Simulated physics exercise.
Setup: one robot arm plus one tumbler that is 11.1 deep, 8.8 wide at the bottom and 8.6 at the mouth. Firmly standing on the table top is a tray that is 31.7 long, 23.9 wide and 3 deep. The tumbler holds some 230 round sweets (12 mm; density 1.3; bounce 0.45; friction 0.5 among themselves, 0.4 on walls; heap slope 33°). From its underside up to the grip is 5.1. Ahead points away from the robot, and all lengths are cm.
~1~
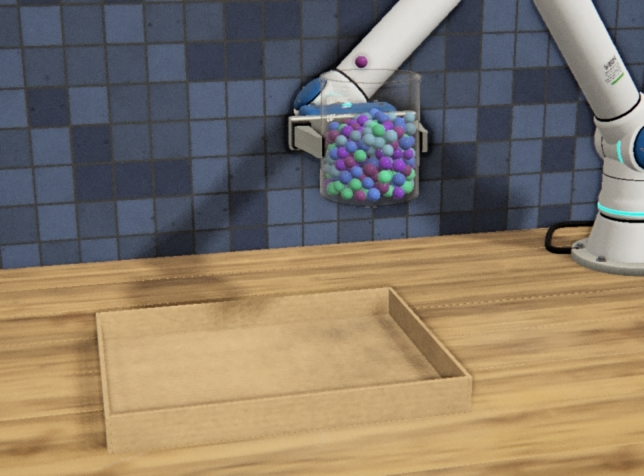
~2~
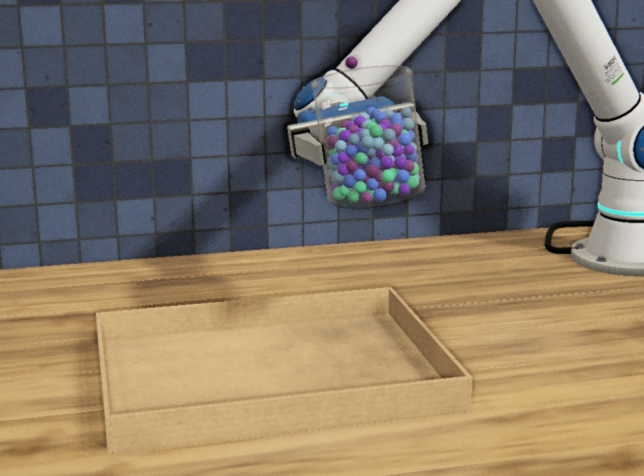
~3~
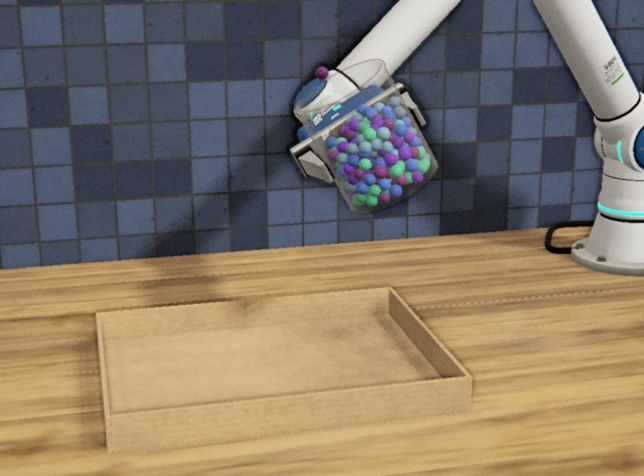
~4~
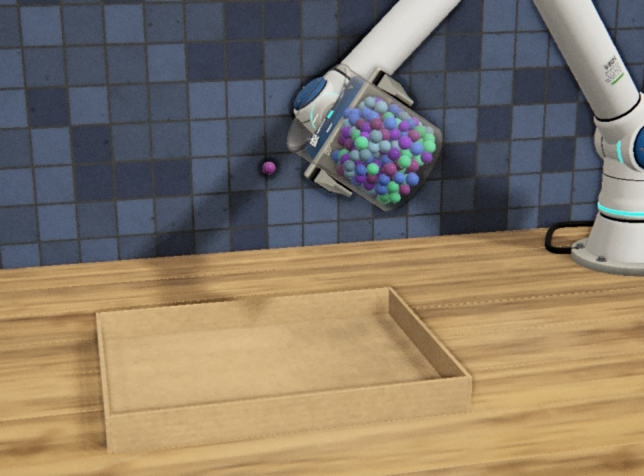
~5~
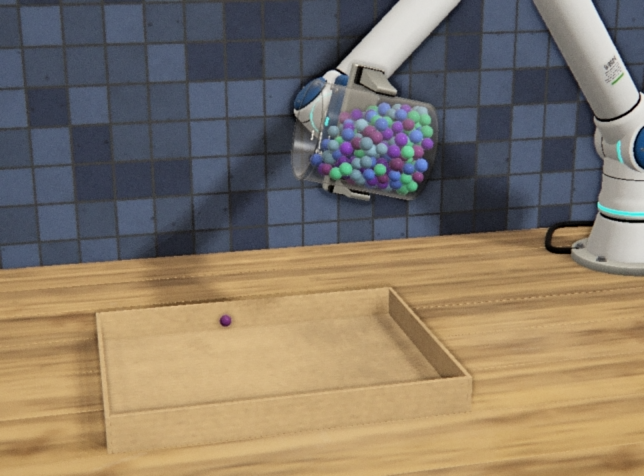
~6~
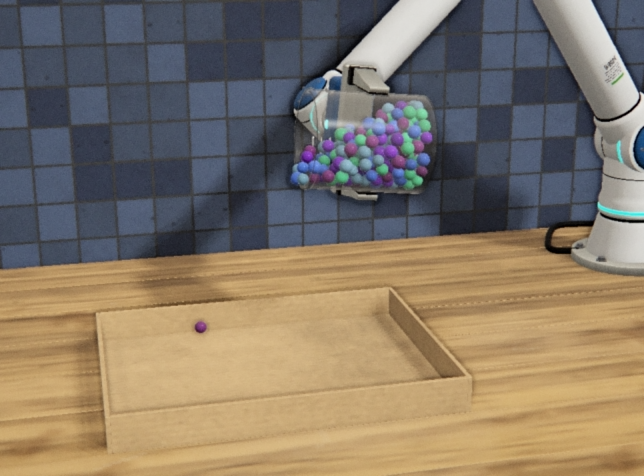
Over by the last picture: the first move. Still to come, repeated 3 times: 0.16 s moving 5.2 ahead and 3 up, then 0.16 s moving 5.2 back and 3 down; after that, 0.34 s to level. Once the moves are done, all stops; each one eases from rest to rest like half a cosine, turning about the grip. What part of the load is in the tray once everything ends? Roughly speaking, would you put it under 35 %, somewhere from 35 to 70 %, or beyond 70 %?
Roughly, beyond 70 %.
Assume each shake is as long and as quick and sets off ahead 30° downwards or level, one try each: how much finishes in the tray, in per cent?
You'd get some 45 per cent with the first setting and some 75 per cent with the second.
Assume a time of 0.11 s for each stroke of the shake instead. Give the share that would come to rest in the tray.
In that case around 85 per cent.
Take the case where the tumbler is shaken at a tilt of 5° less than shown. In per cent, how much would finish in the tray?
Roughly 75 in a hundred.
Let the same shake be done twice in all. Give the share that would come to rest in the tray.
That share would be near 75 percent.
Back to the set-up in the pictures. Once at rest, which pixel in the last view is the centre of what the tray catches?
Centre estimate: Around (205, 373).
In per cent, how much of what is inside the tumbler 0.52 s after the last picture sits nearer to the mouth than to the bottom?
Something near 70 per cent is there.
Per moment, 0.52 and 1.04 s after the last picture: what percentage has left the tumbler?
Around 50 % and around 85 %.
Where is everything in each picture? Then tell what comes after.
Tumbler middle at (370, 137), level; upper third of the load around (374, 134), from x 330 to 410, top at y 60; 234 in the tumbler, in the first picture.
Tumbler middle at (369, 138), tilted 8° forward; upper third of the load around (373, 134), from x 330 to 415, top at y 65, in the second picture.
Tumbler middle at (368, 138), tilted 29° forward; upper third of the load around (379, 132), from x 320 to 425, top at y 75, in the third picture.
Tumbler middle at (366, 140), tilted 55° forward; upper third of the load around (382, 126), from x 270 to 430, top at y 105; 233 in the tumbler, 1 in flight or on a rim, in the fourth picture.
Tumbler middle at (365, 141), tilted 76° forward; upper third of the load around (388, 126), from x 225 to 425, top at y 110; 233 in the tumbler, 1 in the tray, in the fifth picture.
Tumbler middle at (365, 142), tilted 84° forward; upper third of the load around (393, 130), from x 200 to 425, top at y 105; 233 in the tumbler, 1 in the tray, in the sixth picture.
Then, 0.52 s after the last picture, tilted 84° forward, highest piece 25 above the table; 120 in the tumbler, 111 in the tray, 3 in flight or on a rim.
Then, 1.04 s after the last picture, tilted 73° forward, highest piece 22 above the table; 195 in the tray, 36 in the tumbler, 3 on the table or floor.
Then, 1.50 s after the last picture, level, highest piece 21 above the table; 195 in the tray, 36 in the tumbler, 3 on the table or floor.
Then, 2.55 s after the last picture, level, highest piece 20 above the table; 195 in the tray, 36 in the tumbler, 3 on the table or floor.
Final count, 195 in the tray, 36 in the tumbler, 3 on the table or floor. That is 83 % in the tray.
